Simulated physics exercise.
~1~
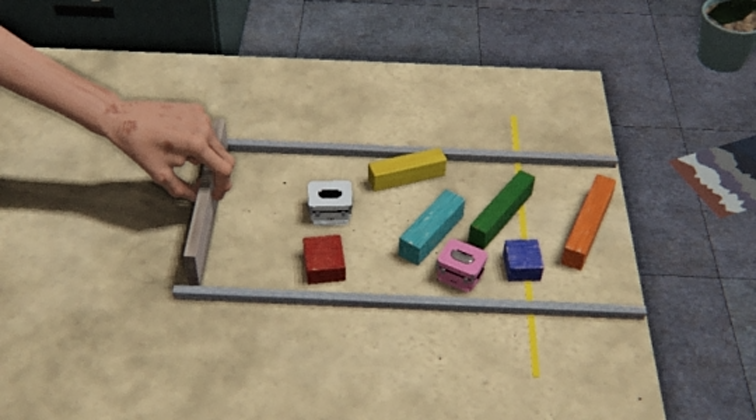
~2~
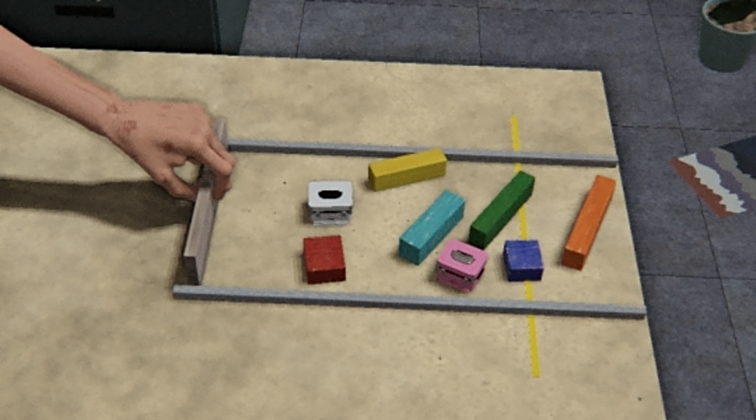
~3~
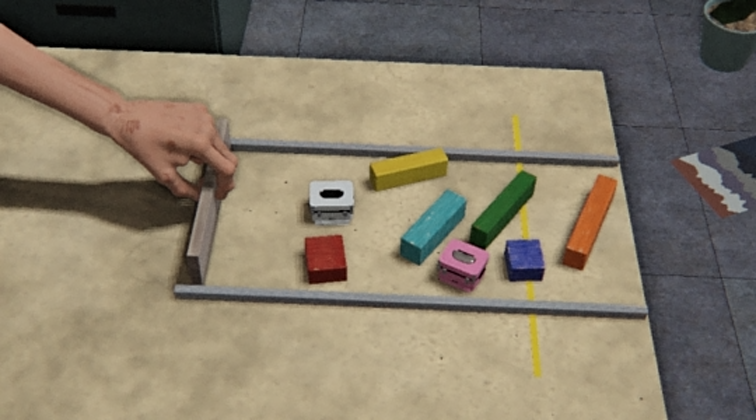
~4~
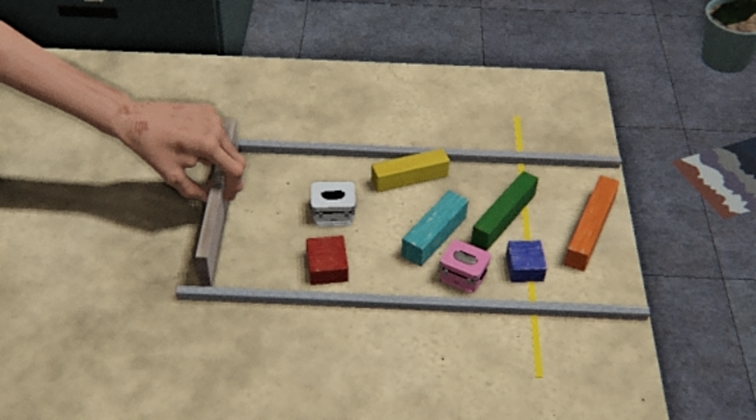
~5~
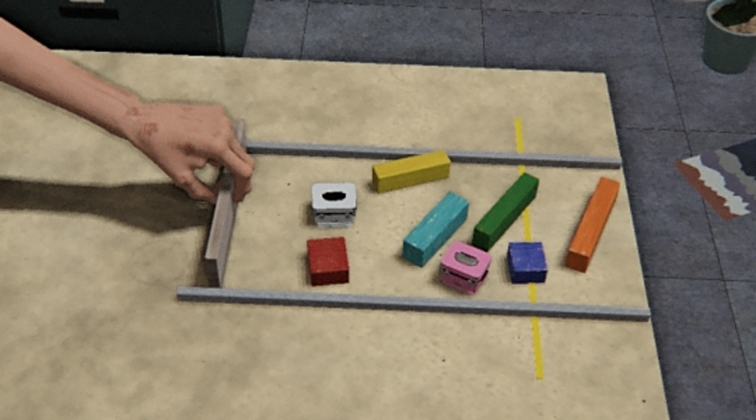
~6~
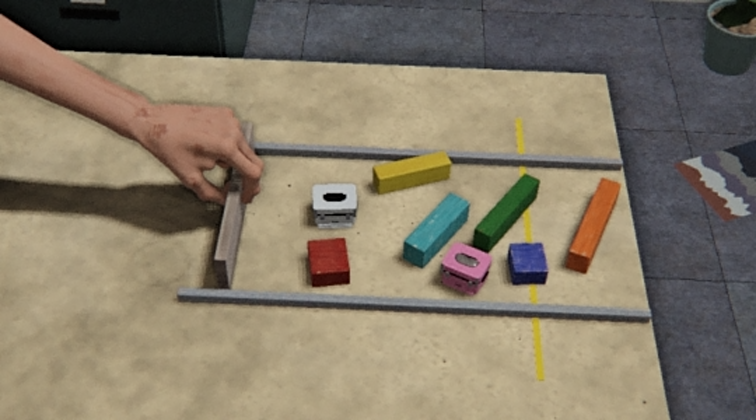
A hand slides a board slightly right toward colourful blocks and bars between two rails.
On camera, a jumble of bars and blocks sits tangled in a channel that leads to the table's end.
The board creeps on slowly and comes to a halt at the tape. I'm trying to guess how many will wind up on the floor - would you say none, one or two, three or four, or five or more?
Seems none of them come crashing down.
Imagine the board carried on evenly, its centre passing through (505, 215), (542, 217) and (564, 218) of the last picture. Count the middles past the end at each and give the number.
Going through the three places, I get 0, 1 and 3.
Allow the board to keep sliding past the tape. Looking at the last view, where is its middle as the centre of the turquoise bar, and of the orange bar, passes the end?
At (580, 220) for the turquoise bar; at (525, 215) for the orange bar.
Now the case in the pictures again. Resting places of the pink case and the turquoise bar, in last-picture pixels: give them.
Final positions - pink case around (591, 287), turquoise bar around (585, 237).
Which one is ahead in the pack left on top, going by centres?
Orange bar.
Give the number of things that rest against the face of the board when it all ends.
Counting them up gives 3.
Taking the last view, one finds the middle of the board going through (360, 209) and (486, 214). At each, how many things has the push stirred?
Counting first: 2, next 8.
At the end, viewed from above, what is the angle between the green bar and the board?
It works out to near 0°.
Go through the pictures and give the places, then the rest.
In the first picture, orange bar (589, 221); blue block (523, 260); green bar (502, 210); board (208, 200); tape (523, 231).
In the second picture, blue block (523, 260); white case (330, 203).
In the third picture, green bar (504, 209); yellow stick (409, 170).
In the fourth picture, orange bar (593, 222); red block (327, 260).
In the fifth picture, blue block (527, 262); turquoise bar (436, 229).
In the sixth picture, orange bar (594, 224); blue block (528, 264); green bar (507, 213); board (237, 203); tape (528, 234).
Early on, none off yet; orange bar at rest near (594, 224); blue block at rest near (528, 264); green bar at rest near (507, 213).
A while later, none off yet; orange bar at rest near (594, 224); blue block at rest near (528, 264); green bar at rest near (509, 213).
Further along, none off yet; orange bar travelled a little near (614, 228); blue block travelled about its own width near (585, 274); green bar travelled a little near (565, 218).
Finally, the number that fall off is zero.
